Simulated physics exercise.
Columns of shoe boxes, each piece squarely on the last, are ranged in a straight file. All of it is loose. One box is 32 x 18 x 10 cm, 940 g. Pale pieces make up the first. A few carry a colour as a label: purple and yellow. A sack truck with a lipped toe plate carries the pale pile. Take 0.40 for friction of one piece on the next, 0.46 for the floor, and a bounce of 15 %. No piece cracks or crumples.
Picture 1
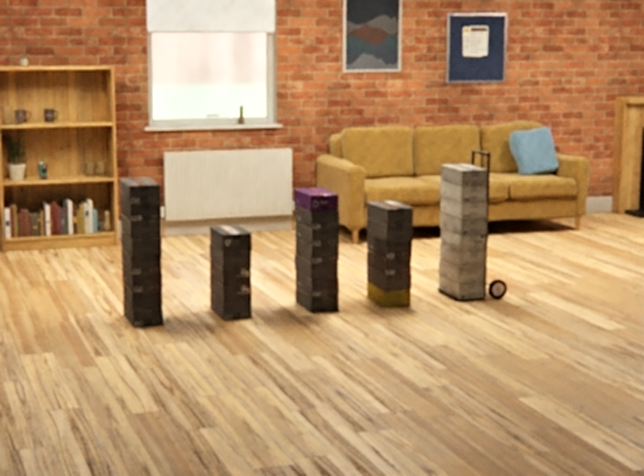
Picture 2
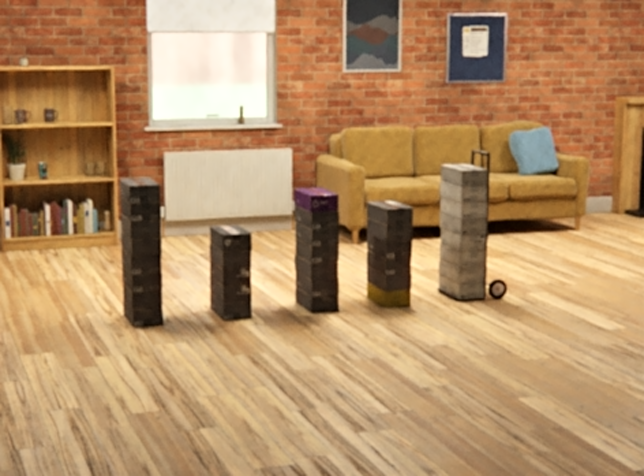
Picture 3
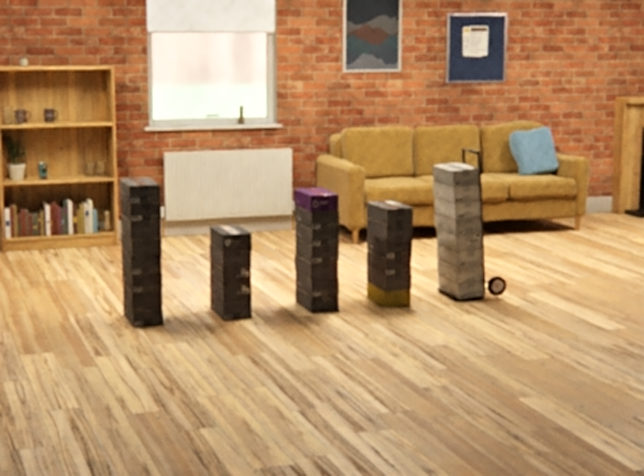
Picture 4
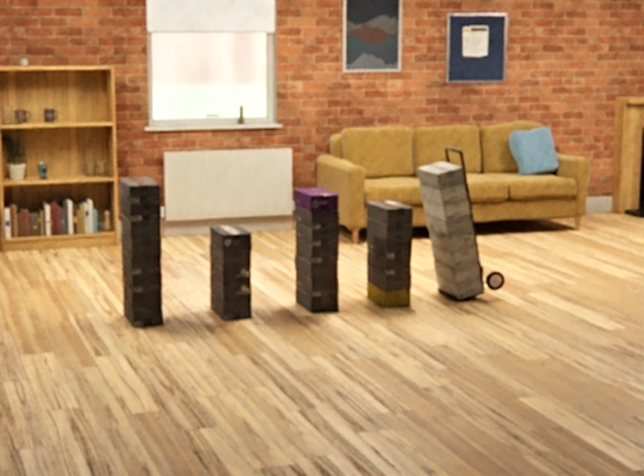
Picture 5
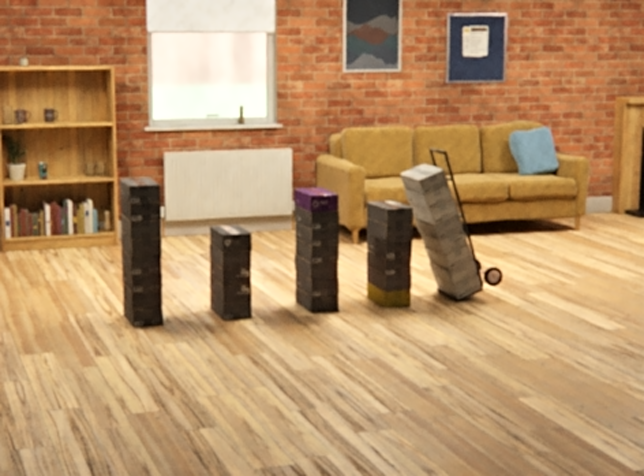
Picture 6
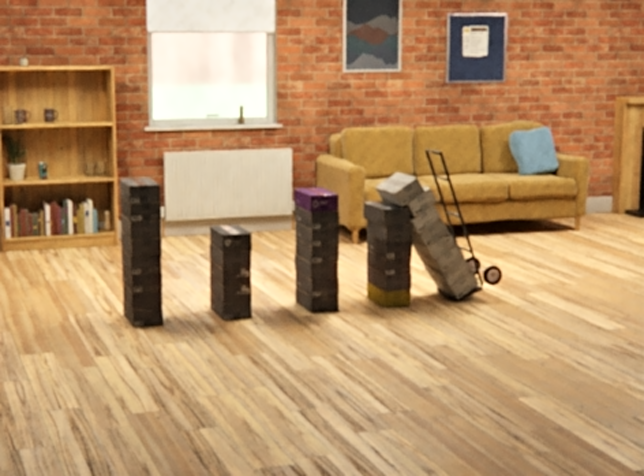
A pale stack of boxes on a wheeled hand truck stood still at first, then tilted left until its upper part leaned away from the frame onto the dark stack with the yellow box.
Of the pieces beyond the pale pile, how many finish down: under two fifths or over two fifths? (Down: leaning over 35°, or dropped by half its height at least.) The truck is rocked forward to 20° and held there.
Over two fifths of them.
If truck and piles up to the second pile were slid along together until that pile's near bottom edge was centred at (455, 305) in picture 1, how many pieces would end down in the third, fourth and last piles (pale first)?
Then third 0, fourth 0, last 0.
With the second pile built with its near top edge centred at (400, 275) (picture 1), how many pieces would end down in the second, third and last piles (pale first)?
In that case second 0, third 0, last 0.
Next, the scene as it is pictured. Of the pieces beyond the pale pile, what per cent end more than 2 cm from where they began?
It is 90 per cent.
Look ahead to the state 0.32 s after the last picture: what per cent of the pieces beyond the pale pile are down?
At that moment 0 per cent.
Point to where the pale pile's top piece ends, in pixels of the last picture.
Around (271, 263).
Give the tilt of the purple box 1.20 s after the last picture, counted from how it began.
Roughly 10°.
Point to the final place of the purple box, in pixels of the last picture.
At about (194, 270).
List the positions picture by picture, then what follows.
In the first picture (places mark the middle of the side facing us), truck frame (488, 183) 0° forward; purple box (325, 204); yellow box (398, 299); the rest undisturbed.
In the second picture, truck frame (488, 183) 0° forward; purple box (325, 204).
In the third picture, truck frame (480, 181) 4° forward, top of the pale pile leaning 4°; purple box (325, 204); the rest undisturbed.
In the fourth picture, truck frame (466, 180) 12° forward, top of the pale pile leaning 12°; purple box (325, 204); the rest undisturbed.
In the fifth picture, truck frame (453, 180) 18° forward, top of the pale pile leaning 20°; purple box (325, 204); the rest undisturbed.
In the sixth picture, truck frame (449, 181) 20° forward, top of the pale pile leaning 31°; yellow box (398, 299); purple box (325, 204); one has shifted.
Then, 0.32 s after the last picture, 8 of the pale pile down; none of the 26 other boxes down, 6 disturbed; yellow box leaning 14°.
Then, 0.70 s after the last picture, 8 of the pale pile down; 5 of the 26 other boxes down; yellow box leaning 34°; purple box leaning 12°.
Then, 1.20 s after the last picture, 8 of the pale pile down; 12 of the 26 other boxes down; yellow box leaning 32°; purple box leaning 9°, 18 cm lower.
At rest, 8 of the pale pile down; 15 of the 26 other boxes down; purple box on its side; yellow box leaning 31°. That is 58 per cent. As the last picture would show them, middles, purple box near (194, 270), yellow box near (382, 288).
